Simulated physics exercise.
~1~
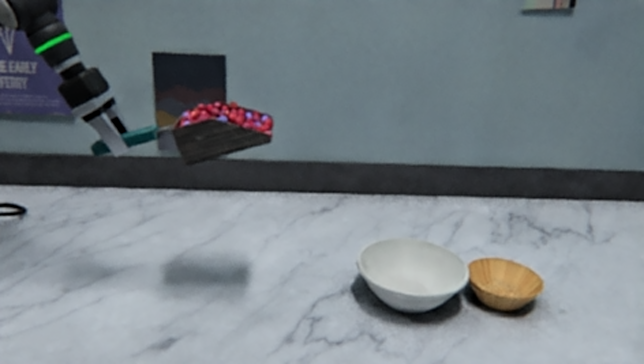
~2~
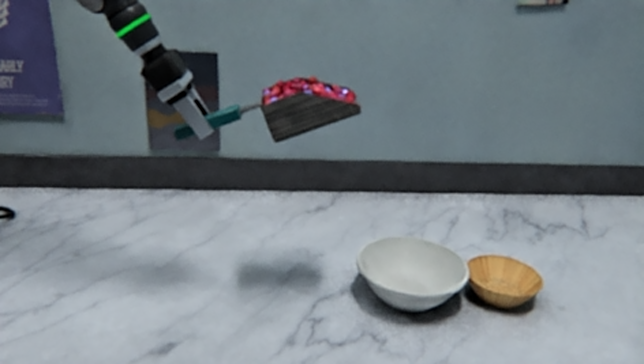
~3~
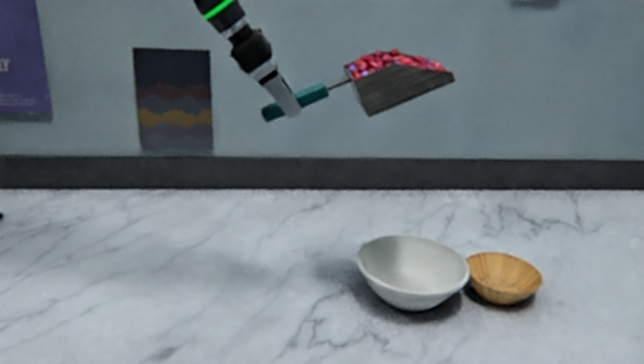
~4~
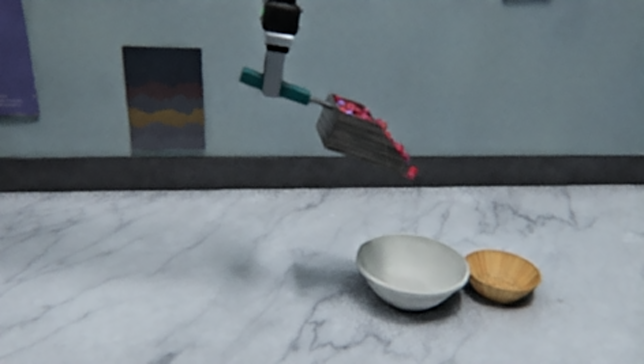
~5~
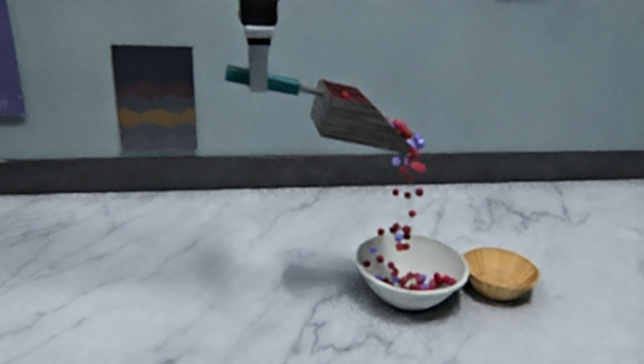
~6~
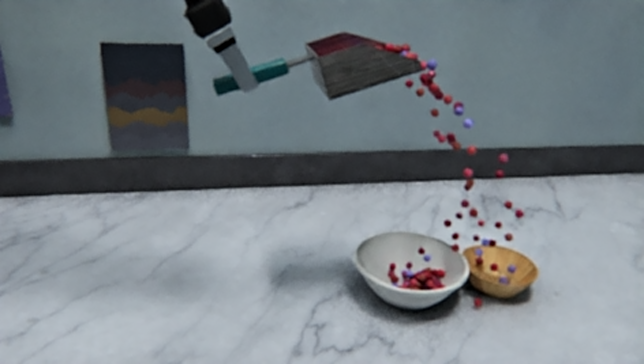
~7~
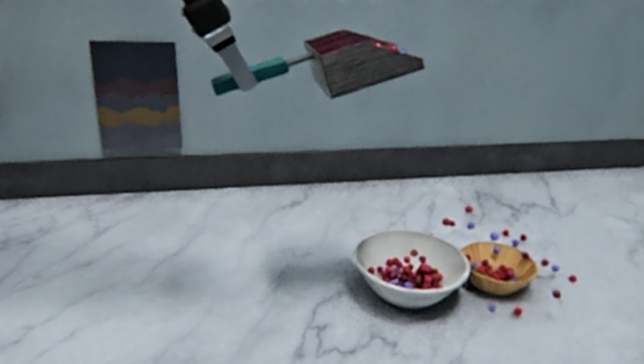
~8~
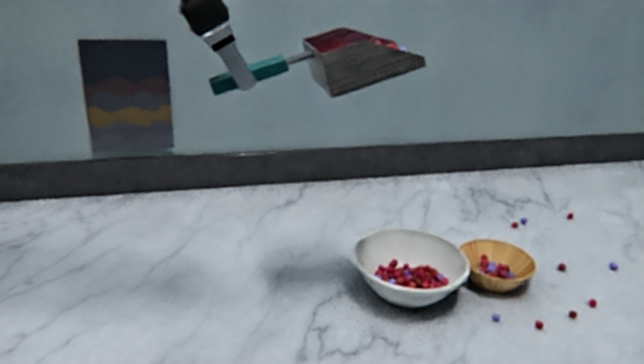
The clip opens on a robot arm carrying a scoop heaped with small red and purple balls above a marble table, where a white bowl and a smaller tan bowl sit side by side. The arm carries the scoop to the right, then draws it back and tips its open end down. Balls spill over the edge and fall into the white bowl. As the scoop rises and tilts back, the stream reaches farther right, into the tan bowl. A few balls scatter across the table, and the scoop hangs still, some balls still inside.
